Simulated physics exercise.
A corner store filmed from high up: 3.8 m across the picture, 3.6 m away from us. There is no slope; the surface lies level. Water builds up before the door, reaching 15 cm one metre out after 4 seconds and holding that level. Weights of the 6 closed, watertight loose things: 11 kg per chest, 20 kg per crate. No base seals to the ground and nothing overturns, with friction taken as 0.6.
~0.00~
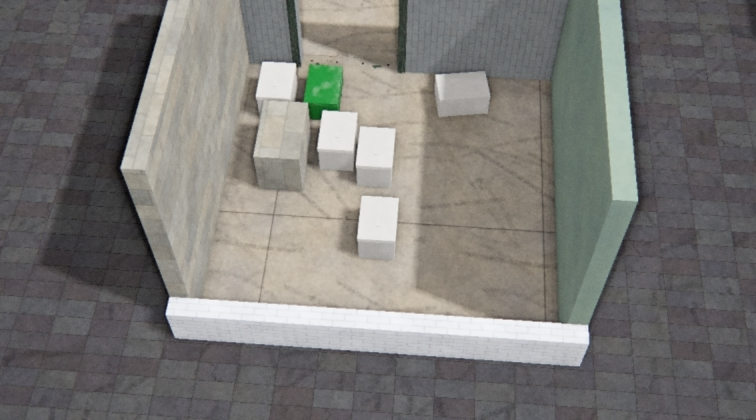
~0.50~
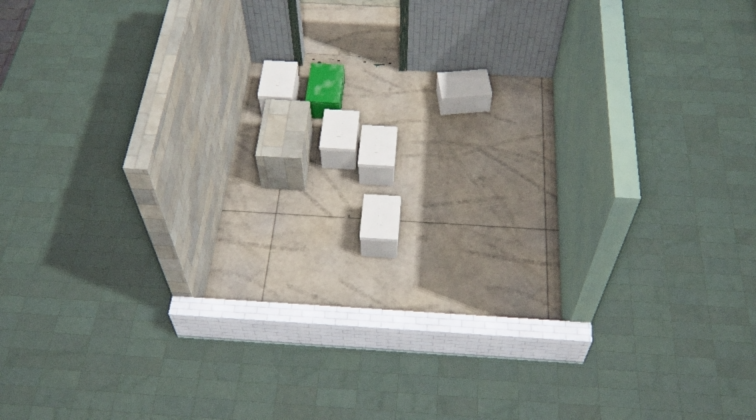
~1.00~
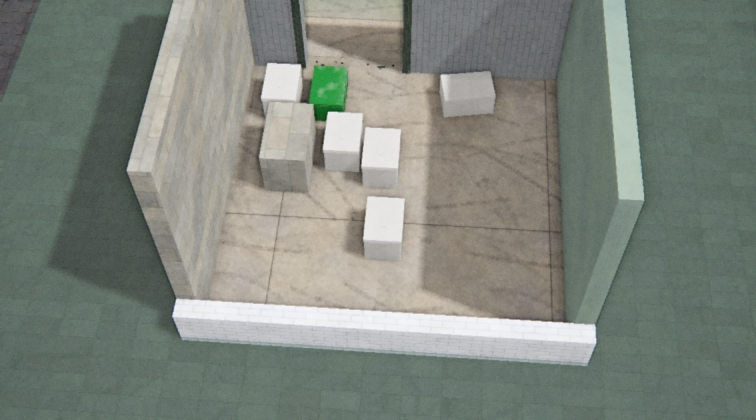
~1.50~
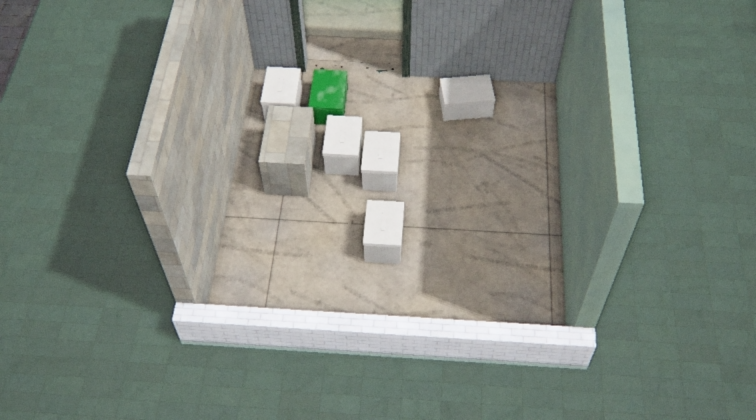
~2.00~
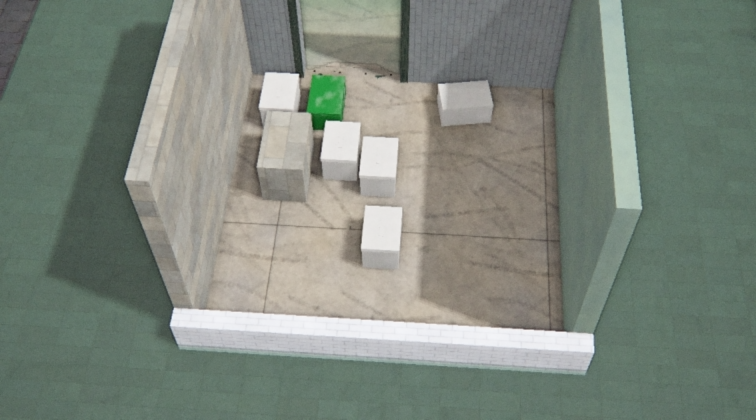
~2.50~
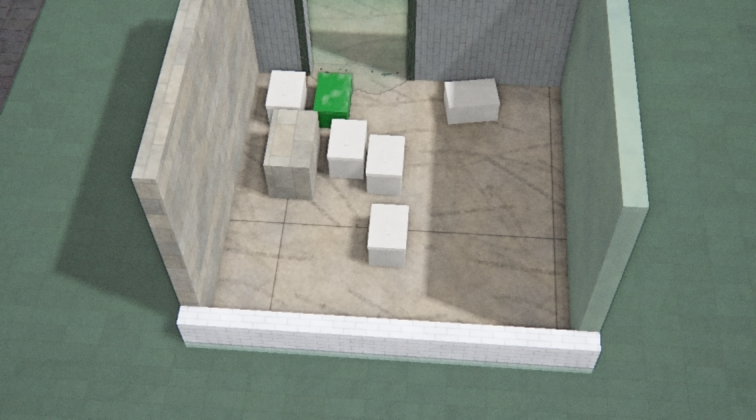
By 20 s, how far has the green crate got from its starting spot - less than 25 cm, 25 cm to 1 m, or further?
It has gone further than 1 m.
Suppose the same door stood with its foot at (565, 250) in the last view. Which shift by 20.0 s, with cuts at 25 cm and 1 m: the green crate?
I'd expect the green crate to get swept far off.
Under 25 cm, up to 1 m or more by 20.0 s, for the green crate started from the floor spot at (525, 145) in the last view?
I'd say it budges a bit.
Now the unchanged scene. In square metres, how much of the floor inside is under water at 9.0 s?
About 12.0 m2.
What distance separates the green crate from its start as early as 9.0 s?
I'd put it at around 80 cm.
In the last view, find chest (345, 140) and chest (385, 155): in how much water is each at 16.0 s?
Close to 12 and 9 centimetres.
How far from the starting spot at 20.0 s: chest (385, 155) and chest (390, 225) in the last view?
They've ended up 200 cm and 100 cm away, in that order.
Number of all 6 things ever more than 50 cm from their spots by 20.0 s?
That makes 6.
After 4.0 s the green crate is near (333, 92), 0.0 m from its start, aground; 0 afloat.
After 9.0 s the green crate is near (369, 142), 0.9 m from its start, afloat; 2 afloat.
After 16.0 s the green crate is near (400, 207), 1.8 m from its start, afloat; 5 afloat.
After 20.0 s the green crate is near (357, 295), 2.8 m from its start, afloat; 6 afloat.
